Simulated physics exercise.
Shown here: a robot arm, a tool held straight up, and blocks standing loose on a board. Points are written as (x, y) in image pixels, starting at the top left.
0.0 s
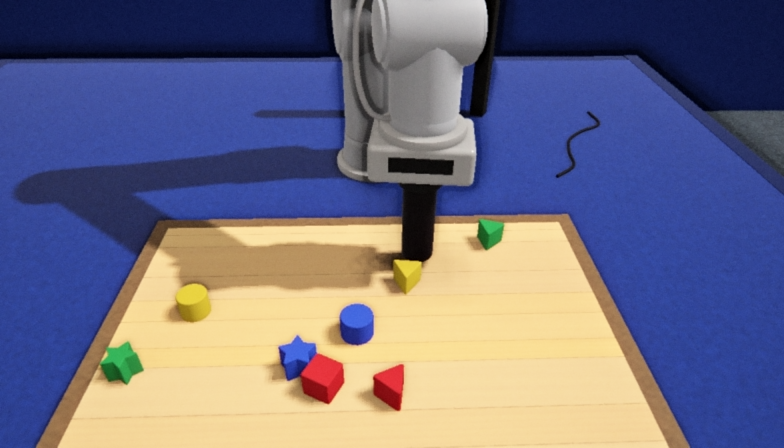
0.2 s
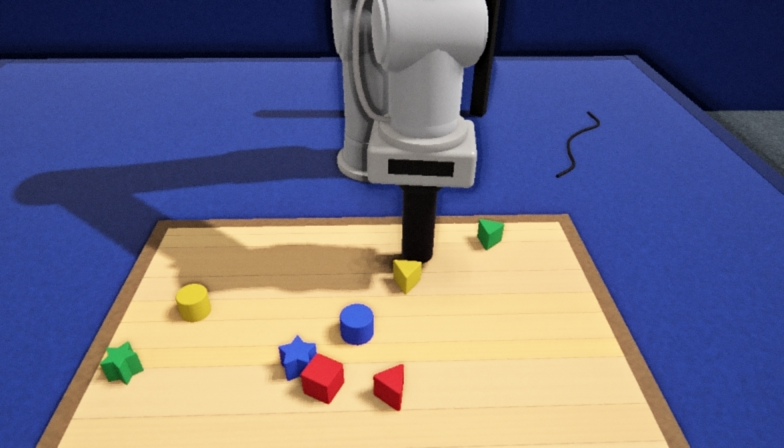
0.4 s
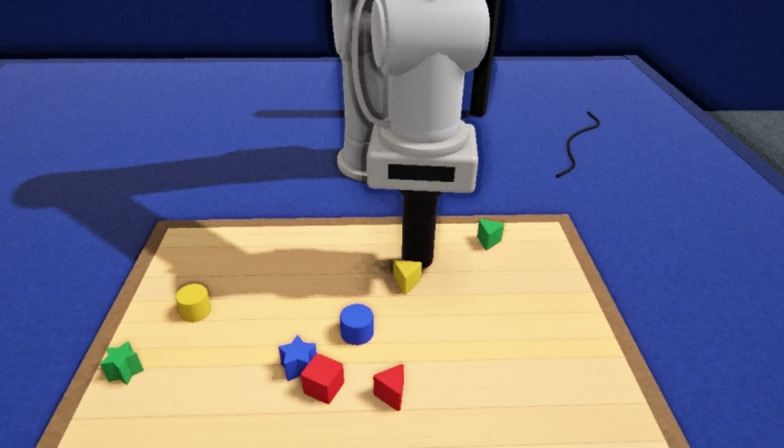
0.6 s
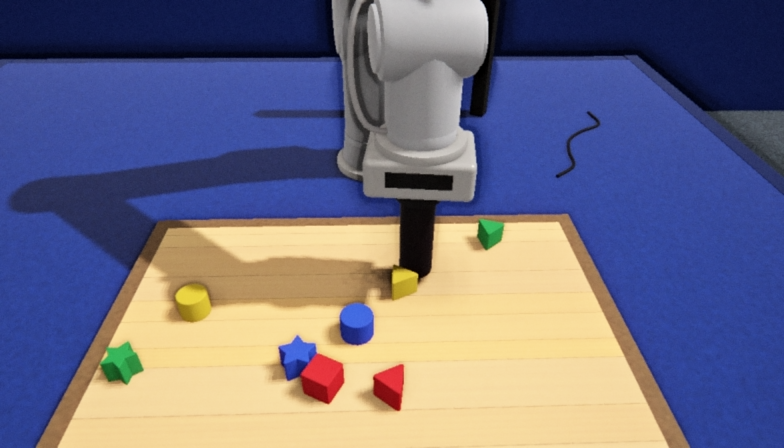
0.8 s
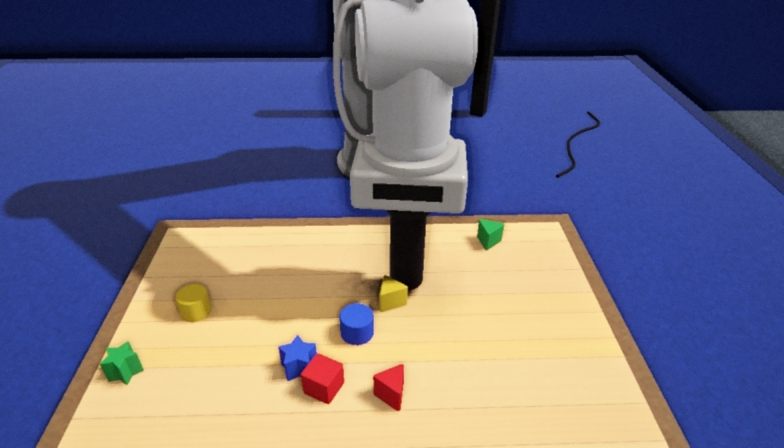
The robot arm nudges the yellow triangular block down and left toward the blue round block.
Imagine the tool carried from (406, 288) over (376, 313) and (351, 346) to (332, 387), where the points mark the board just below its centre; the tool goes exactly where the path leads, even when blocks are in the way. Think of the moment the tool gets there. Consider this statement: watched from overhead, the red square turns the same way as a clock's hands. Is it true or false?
False
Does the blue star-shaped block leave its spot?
Yes - that is the case.
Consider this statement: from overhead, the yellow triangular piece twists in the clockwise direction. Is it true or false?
This is false.
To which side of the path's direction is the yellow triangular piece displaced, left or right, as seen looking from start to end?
Left.
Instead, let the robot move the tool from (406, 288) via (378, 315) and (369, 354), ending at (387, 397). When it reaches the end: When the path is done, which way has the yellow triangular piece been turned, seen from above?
With the clock.
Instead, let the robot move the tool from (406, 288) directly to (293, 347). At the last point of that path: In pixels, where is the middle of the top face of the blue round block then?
It is at (344, 333).
What follows on the original path. One third of the way, tool at (376, 306); blue round block at (341, 331); yellow triangular piece at (363, 316), turned 35° anticlockwise.
Two thirds of the way, tool at (350, 339); blue star-shaped block at (290, 350); red square at (313, 380), turned 30° anticlockwise; blue round block at (322, 351); yellow triangular piece at (358, 352), turned 45° anticlockwise.
At the end, tool at (331, 380); blue star-shaped block at (280, 355), turned 35° clockwise; red square at (292, 415), turned 50° anticlockwise; blue round block at (290, 382); yellow triangular piece at (359, 379), turned 105° anticlockwise.
